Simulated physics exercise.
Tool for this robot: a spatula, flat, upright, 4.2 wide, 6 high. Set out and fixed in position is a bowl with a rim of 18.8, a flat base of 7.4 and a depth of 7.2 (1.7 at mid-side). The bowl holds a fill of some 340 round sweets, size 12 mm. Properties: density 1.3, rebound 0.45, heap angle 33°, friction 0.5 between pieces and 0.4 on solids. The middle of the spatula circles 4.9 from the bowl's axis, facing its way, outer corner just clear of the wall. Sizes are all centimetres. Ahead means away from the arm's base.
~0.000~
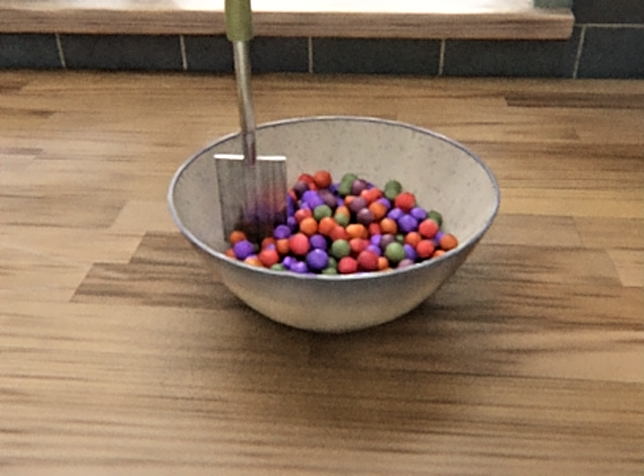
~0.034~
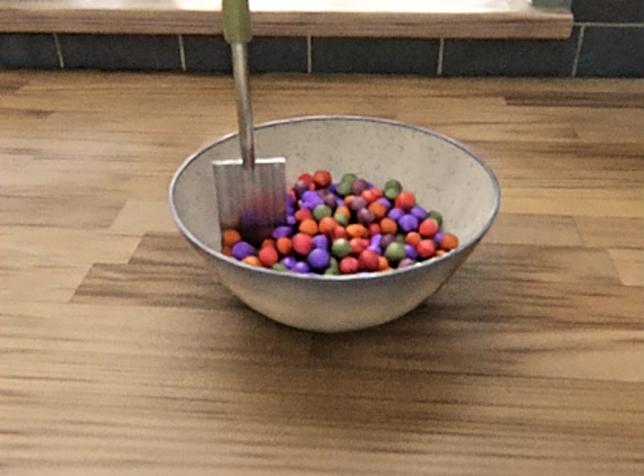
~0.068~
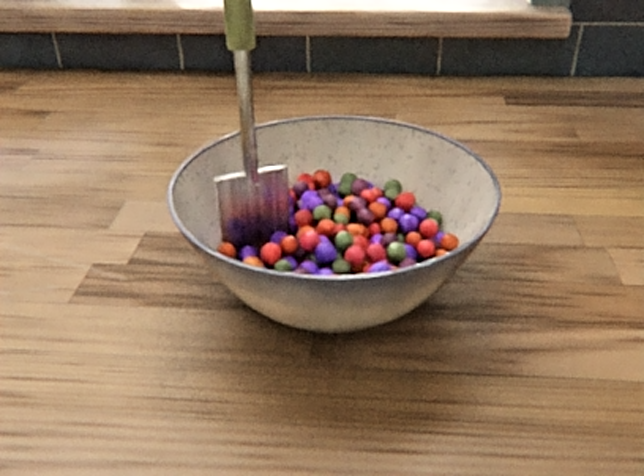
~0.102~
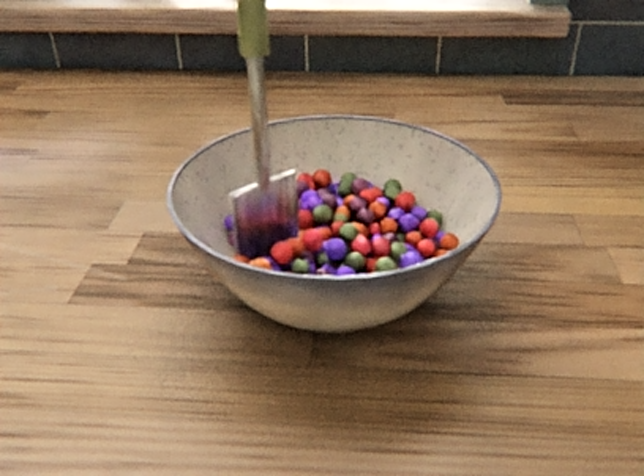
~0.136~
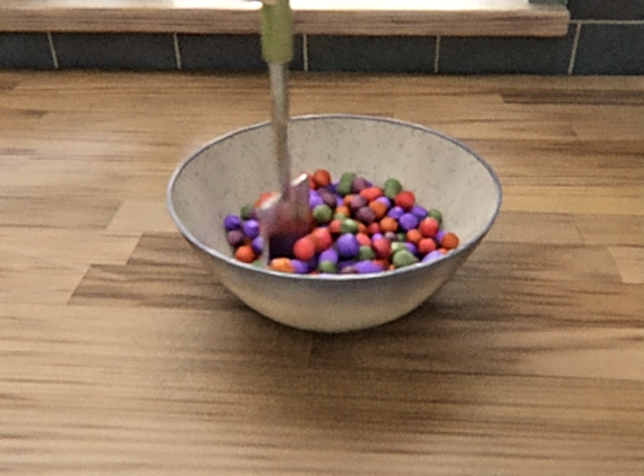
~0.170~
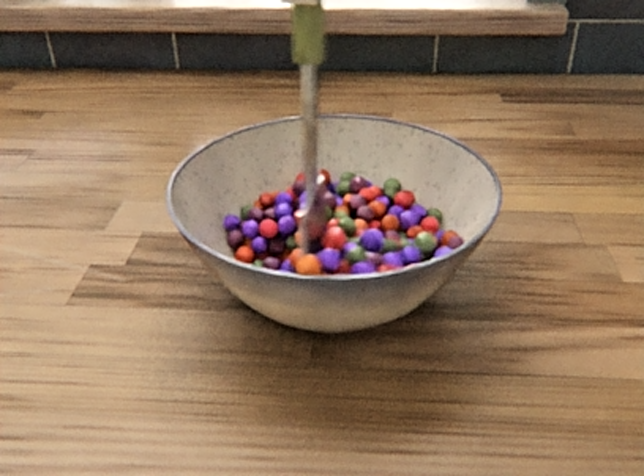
A metal spatula with a green handle, upright at the left inside a pale speckled bowl, turns from flat-on to nearly edge-on as it sweeps rightward and nearer through red, orange, purple and green balls, shifting some of them. The bowl stays put on a striped wooden counter, seen from slightly above by a nearly still camera. Behind it are dark tiles and a pale wooden ledge.
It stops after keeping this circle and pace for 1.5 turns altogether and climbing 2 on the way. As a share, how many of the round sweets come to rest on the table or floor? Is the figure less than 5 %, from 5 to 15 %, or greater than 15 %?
The figure is from 5 to 15 %.
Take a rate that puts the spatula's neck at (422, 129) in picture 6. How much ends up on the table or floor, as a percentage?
Roughly 30 percent of it.
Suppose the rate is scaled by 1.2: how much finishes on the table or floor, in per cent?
I'd put it near 10 %.
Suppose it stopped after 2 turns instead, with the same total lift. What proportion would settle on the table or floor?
Roughly 10 per cent.
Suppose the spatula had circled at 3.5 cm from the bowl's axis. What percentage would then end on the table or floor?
It would be near 0 per cent.
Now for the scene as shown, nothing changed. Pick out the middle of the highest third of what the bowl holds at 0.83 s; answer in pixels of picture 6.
Around (320, 262).
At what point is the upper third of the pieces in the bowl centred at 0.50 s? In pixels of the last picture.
Look near (318, 171) for its middle.
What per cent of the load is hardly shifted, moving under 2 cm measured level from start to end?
Around 45 in a hundred, roughly.
By 0.50 s, 260° round, highest piece 9 above the table; 326 in the bowl, 9 on the table or floor, 5 in flight or on the tool.
By 0.83 s, 80° round, highest piece 8 above the table; 313 in the bowl, 25 on the table or floor, 2 in flight or on the tool.
By 1.20 s, 180° round, highest piece 6 above the table; 313 in the bowl, 27 on the table or floor.
By 1.90 s, 180° round, highest piece 6 above the table; 313 in the bowl, 27 on the table or floor.
Final count, 313 in the bowl, 27 on the table or floor. That is 8 % on the table or floor.
